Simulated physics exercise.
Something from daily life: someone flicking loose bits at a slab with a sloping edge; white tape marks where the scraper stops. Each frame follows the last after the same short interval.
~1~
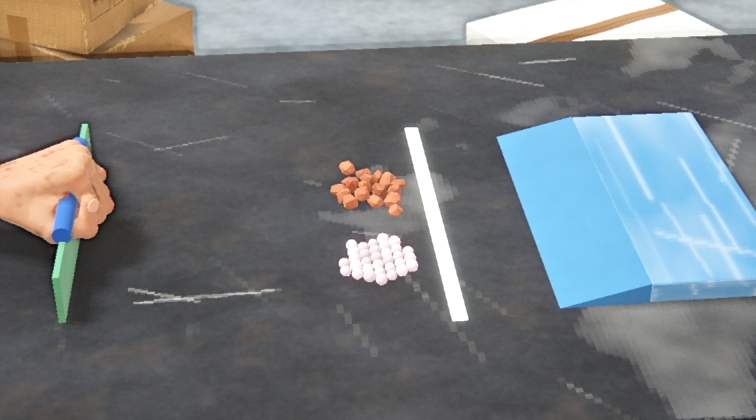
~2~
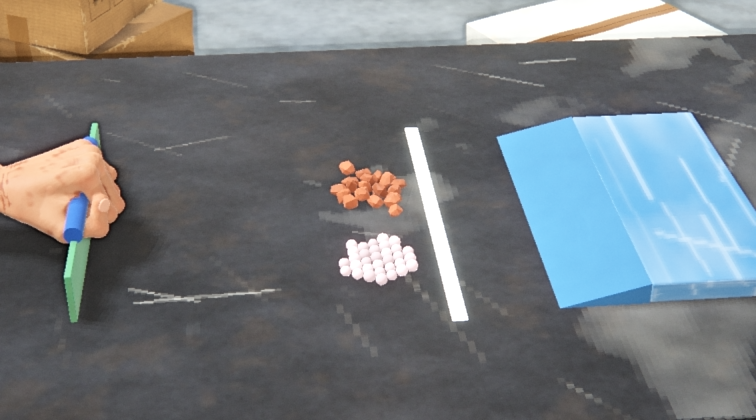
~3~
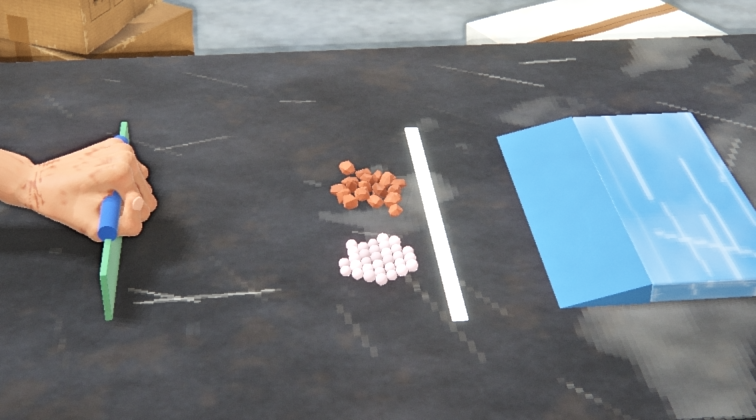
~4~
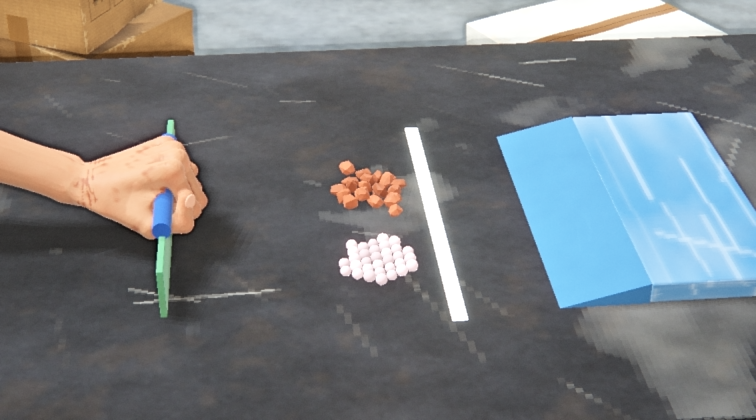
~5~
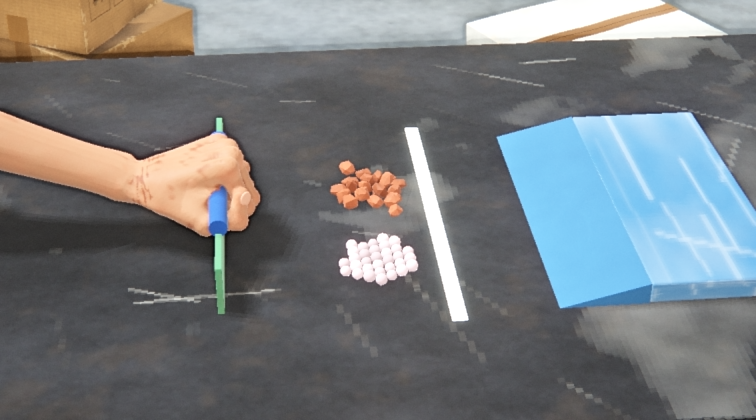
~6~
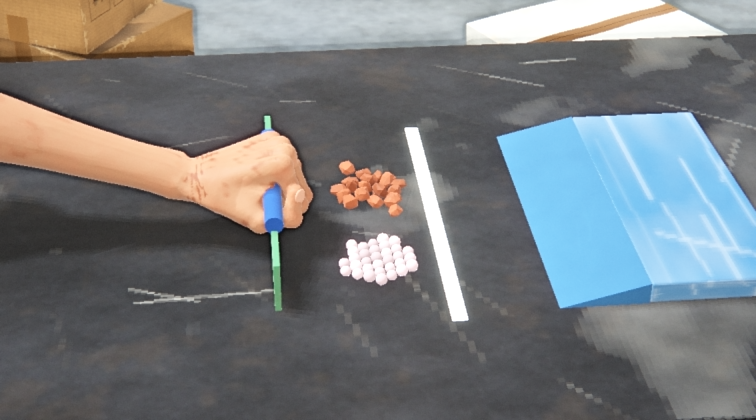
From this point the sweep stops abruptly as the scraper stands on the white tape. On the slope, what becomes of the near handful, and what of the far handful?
In the end, the near handful gets some over the top; the far handful stays below the top.
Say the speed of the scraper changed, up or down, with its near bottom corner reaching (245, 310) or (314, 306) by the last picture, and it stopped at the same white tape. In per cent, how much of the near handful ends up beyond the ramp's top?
That works out to 30 percent the first time and 100 percent the second time.
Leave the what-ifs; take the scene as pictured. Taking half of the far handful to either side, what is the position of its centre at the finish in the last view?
At the finish its centre is at about (517, 184) in the last picture.
Then, 0.11 s later than the last frame, scraper still moving, near (370, 179); near handful every one short of the ramp; far handful every one short of the ramp.
Then, 0.24 s later than the last frame, scraper stopped at the white tape; near handful every one short of the ramp; far handful every one short of the ramp.
Then, 0.52 s later than the last frame, scraper stopped at the white tape; near handful roughly a third past the top, roughly two thirds on the ramp; far handful roughly a third on the ramp, roughly two thirds short of the ramp.
When it is over, scraper stopped at the white tape; near handful roughly two thirds past the top, about a tenth on the ramp, roughly a third short of the ramp; far handful not one past the top, roughly a third on the ramp, roughly two thirds short of the ramp.
